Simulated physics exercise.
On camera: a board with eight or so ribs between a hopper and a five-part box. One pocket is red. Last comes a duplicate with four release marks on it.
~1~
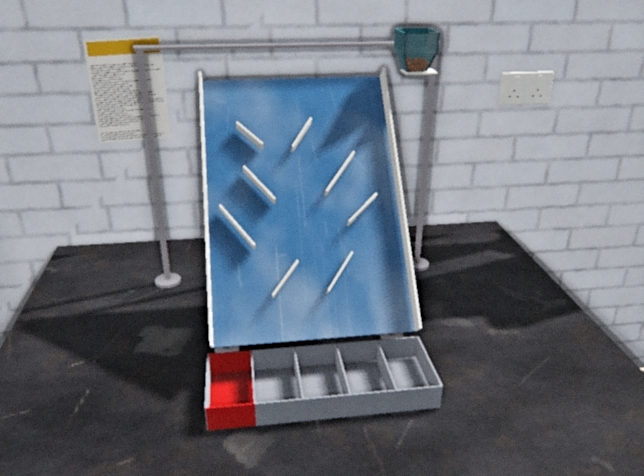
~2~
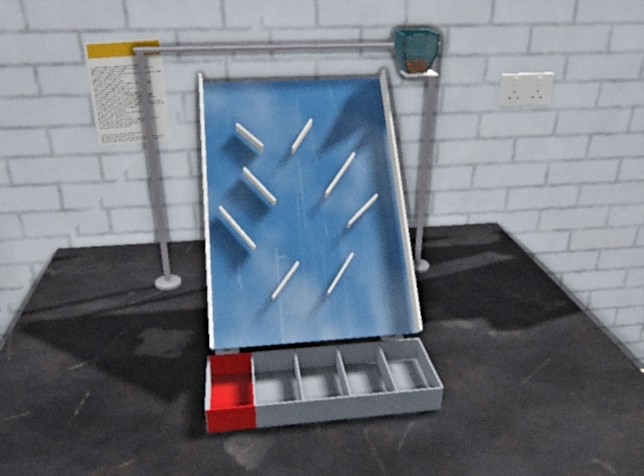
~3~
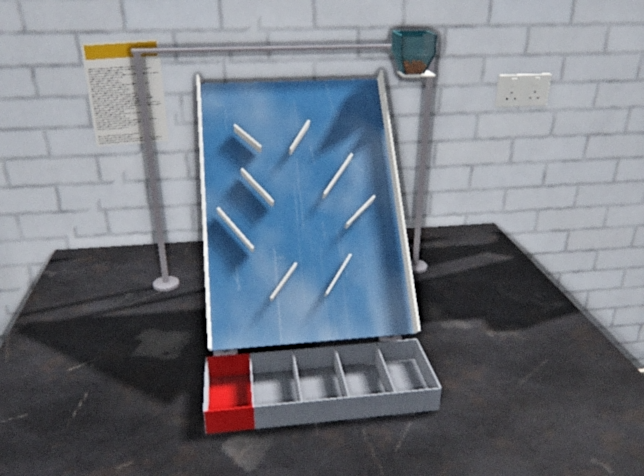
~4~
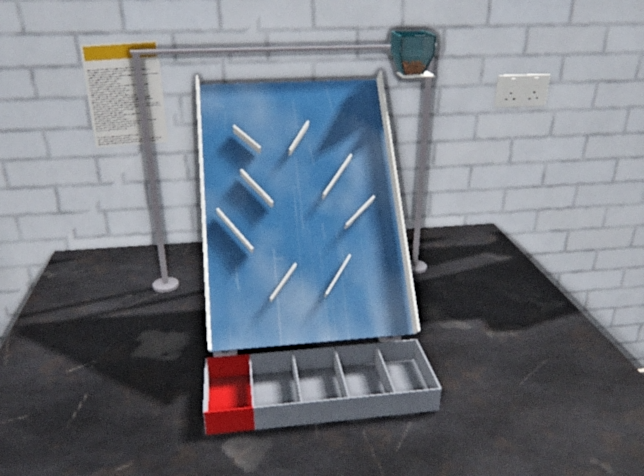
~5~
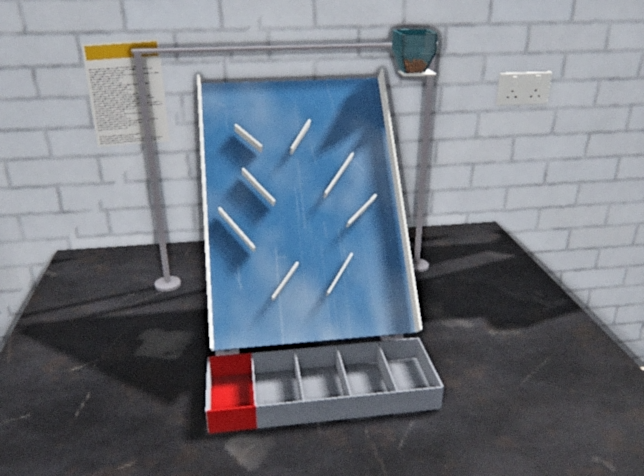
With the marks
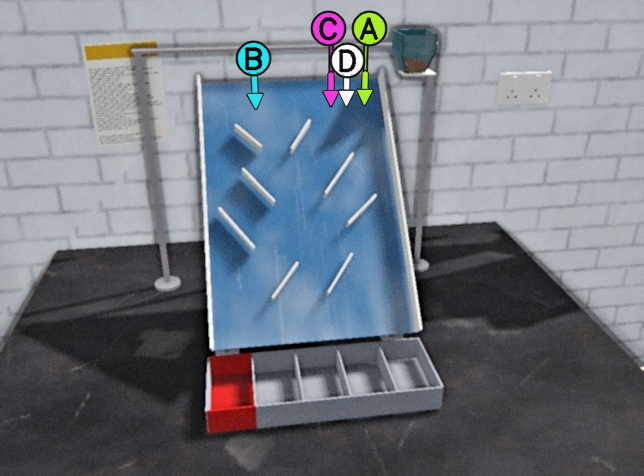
On a dark tabletop against a white brick wall, a sloped blue board with slanted ribs stood between a raised hopper and a five-part box with a red left pocket, and nothing noticeably moved.
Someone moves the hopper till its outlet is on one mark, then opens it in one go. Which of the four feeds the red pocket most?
The best mark is C.
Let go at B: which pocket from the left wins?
It is the third one.
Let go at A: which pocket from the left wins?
The fifth.
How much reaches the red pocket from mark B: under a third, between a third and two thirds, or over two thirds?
Under a third.
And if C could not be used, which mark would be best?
Mark D.
On the marked copy, mark A meets the board at (364, 99); mark B meets the board at (255, 103); mark C meets the board at (330, 100); mark D meets the board at (346, 100).
For mark A, about a tenth in the red pocket, the larger part in other pockets, about a tenth outside the box.
For mark B, about a tenth in the red pocket, the larger part in other pockets, just a few outside the box.
For mark C, roughly a third in the red pocket, roughly half in other pockets, about a tenth outside the box.
For mark D, roughly a quarter in the red pocket, roughly two thirds in other pockets, about a tenth outside the box.
